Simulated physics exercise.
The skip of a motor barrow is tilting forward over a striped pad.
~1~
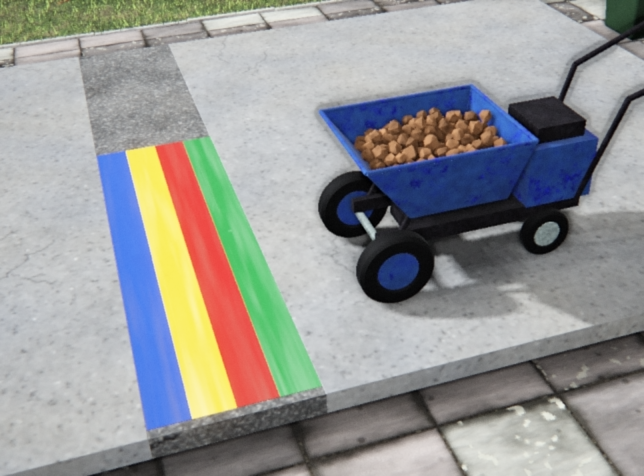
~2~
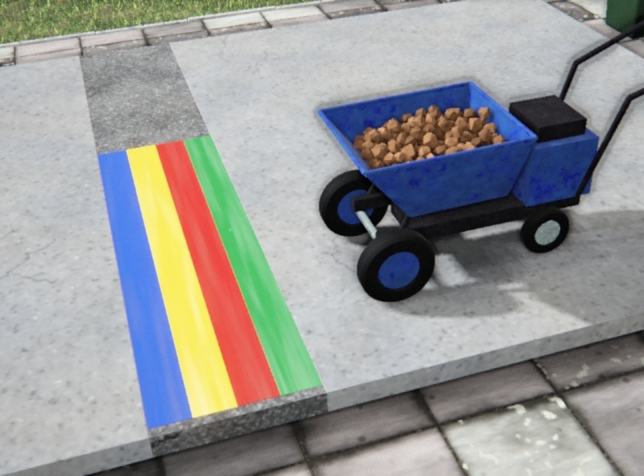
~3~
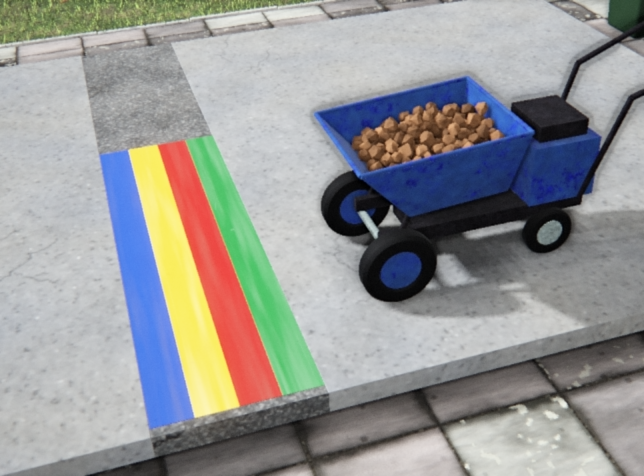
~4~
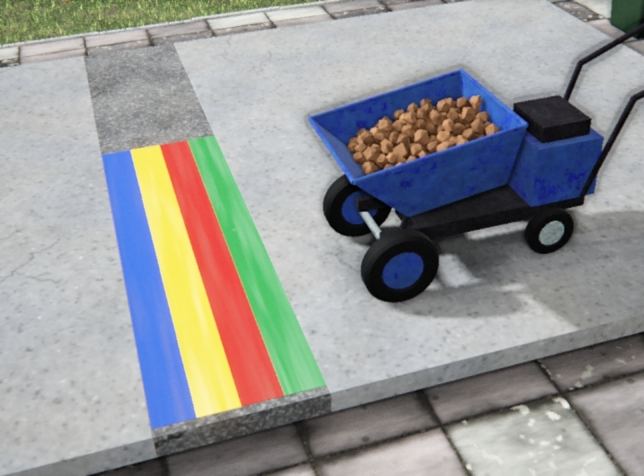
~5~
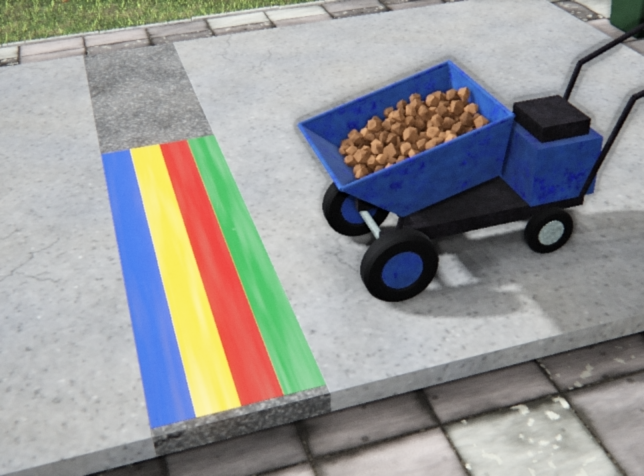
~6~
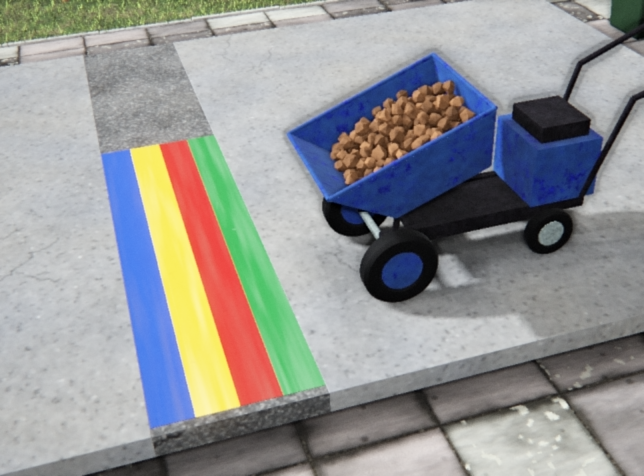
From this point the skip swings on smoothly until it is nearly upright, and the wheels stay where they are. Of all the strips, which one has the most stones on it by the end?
Most stones end on the red strip.
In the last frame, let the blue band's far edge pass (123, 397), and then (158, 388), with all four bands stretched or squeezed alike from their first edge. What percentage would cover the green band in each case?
Respectively 20 and 20 percent.
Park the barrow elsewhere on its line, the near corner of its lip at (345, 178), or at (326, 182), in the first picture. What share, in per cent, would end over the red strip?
Okay, so the first one ends at 30 % and the second at 20 %.
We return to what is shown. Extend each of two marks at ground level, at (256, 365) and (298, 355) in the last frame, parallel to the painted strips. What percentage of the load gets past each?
About 60 and 80 per cent.
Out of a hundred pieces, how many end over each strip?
I'd put the green strip near 20, the red strip near 30, the yellow strip near 20 and the blue strip near 10.
Just after the last frame, skip tipped steeply; every one in the skip.
A moment on, skip tipped right over; the larger part in the skip; about a tenth over the green strip; about a tenth over the red strip; just a few over the yellow strip; just a few falling.
Further on, skip tipped right over; roughly a quarter in the skip; about a tenth over the green strip; roughly a quarter over the red strip; roughly a quarter over the yellow strip; about a tenth over the blue strip; just a few off the paint.
When it is over, skip tipped right over; about a tenth in the skip; roughly a quarter over the green strip; roughly a third over the red strip; roughly a quarter over the yellow strip; about a tenth over the blue strip; about a tenth off the paint.
